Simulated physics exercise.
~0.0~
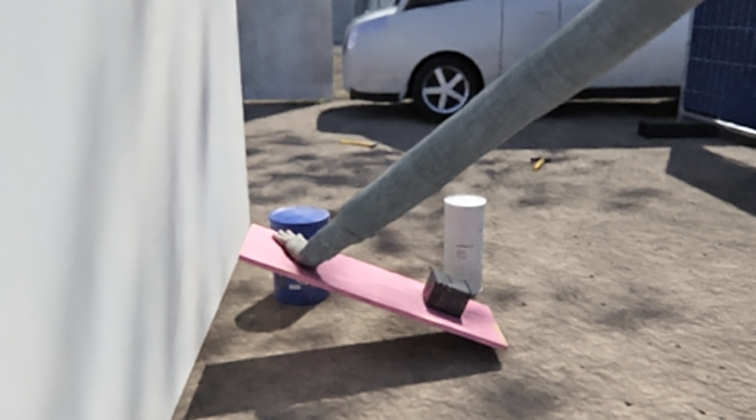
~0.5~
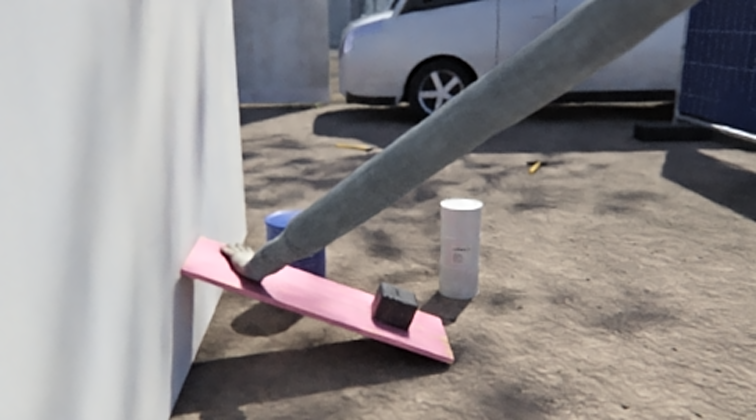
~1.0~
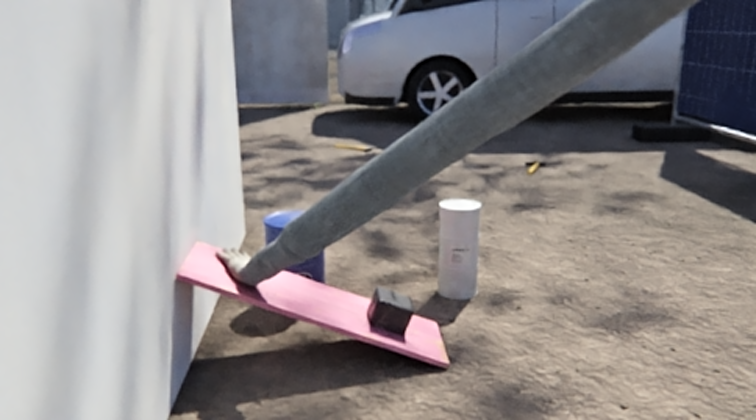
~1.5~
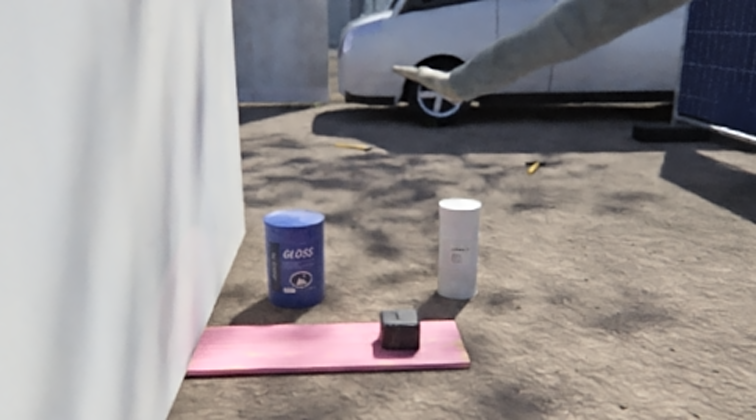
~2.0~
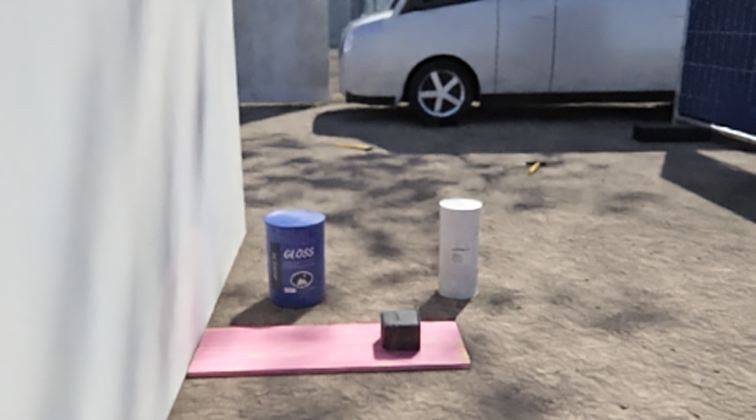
A pink board with a small dark block on it was tilted against a bare wall by a hand, but once released, it slid down and ended flat on the ground, the block still on top, beside a blue pail and white canister.
